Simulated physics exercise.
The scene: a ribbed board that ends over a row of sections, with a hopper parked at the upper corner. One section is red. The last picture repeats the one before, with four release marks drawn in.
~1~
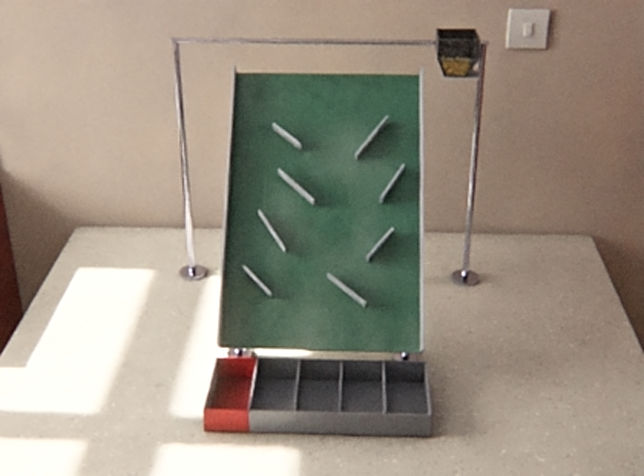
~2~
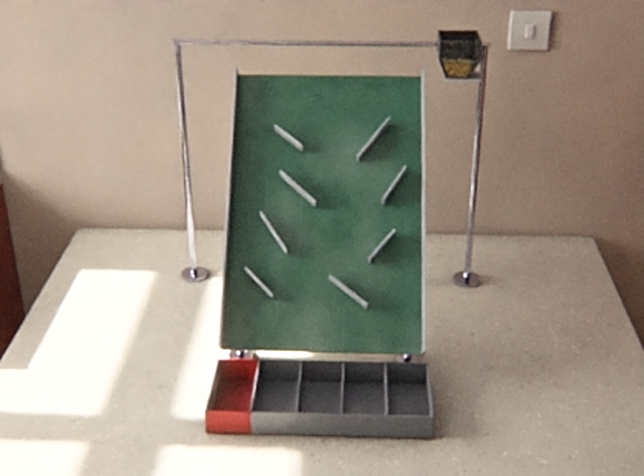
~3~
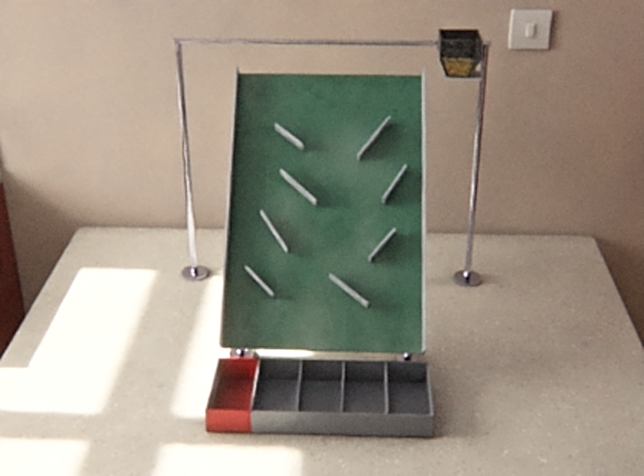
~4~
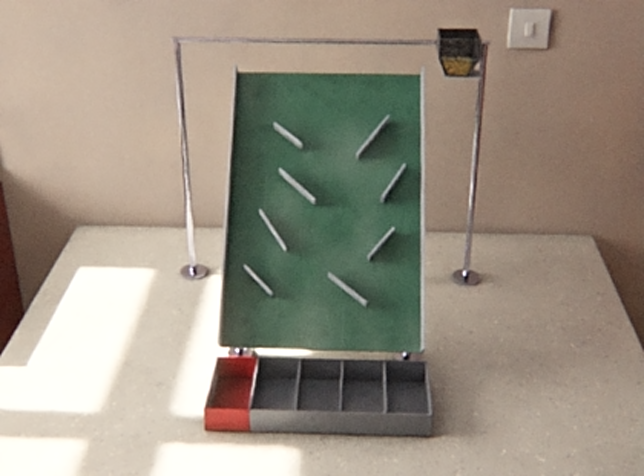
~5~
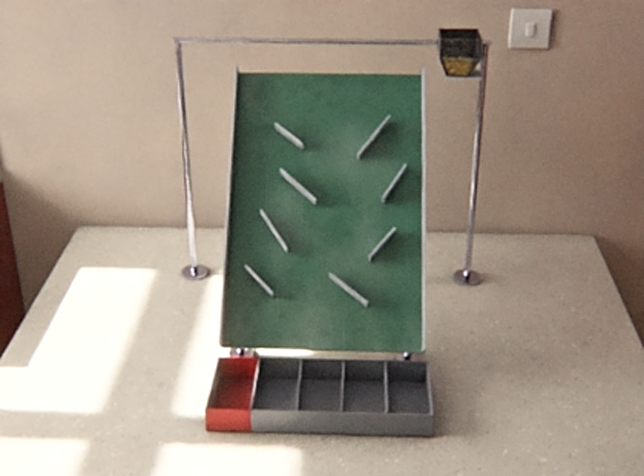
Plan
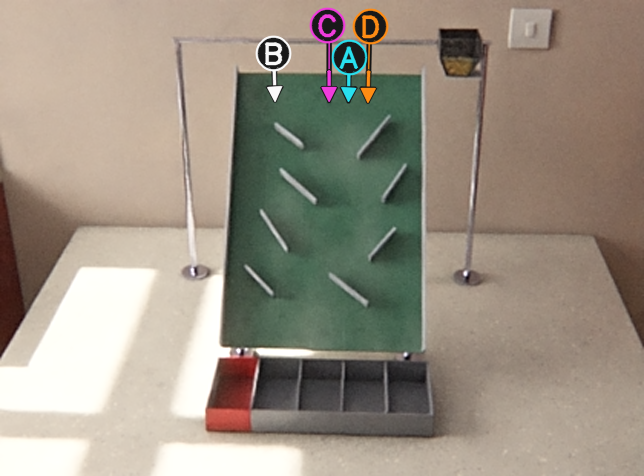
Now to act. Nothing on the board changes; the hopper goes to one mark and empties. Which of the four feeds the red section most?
I would pick mark B.
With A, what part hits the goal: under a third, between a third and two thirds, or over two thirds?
Under a third.
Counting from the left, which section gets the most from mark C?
The fifth.
On the marked copy, mark A meets the board at (348, 96); mark B meets the board at (274, 95); mark C meets the board at (329, 96); mark D meets the board at (368, 97).
With A, a small share in the red section, the bulk in other sections, a small share outside the box.
With B, close to a quarter in the red section, close to half in other sections, close to a quarter outside the box.
With C, only a few in the red section, all but a few in other sections, a small share outside the box.
With D, only a few in the red section, close to two thirds in other sections, close to a third outside the box.
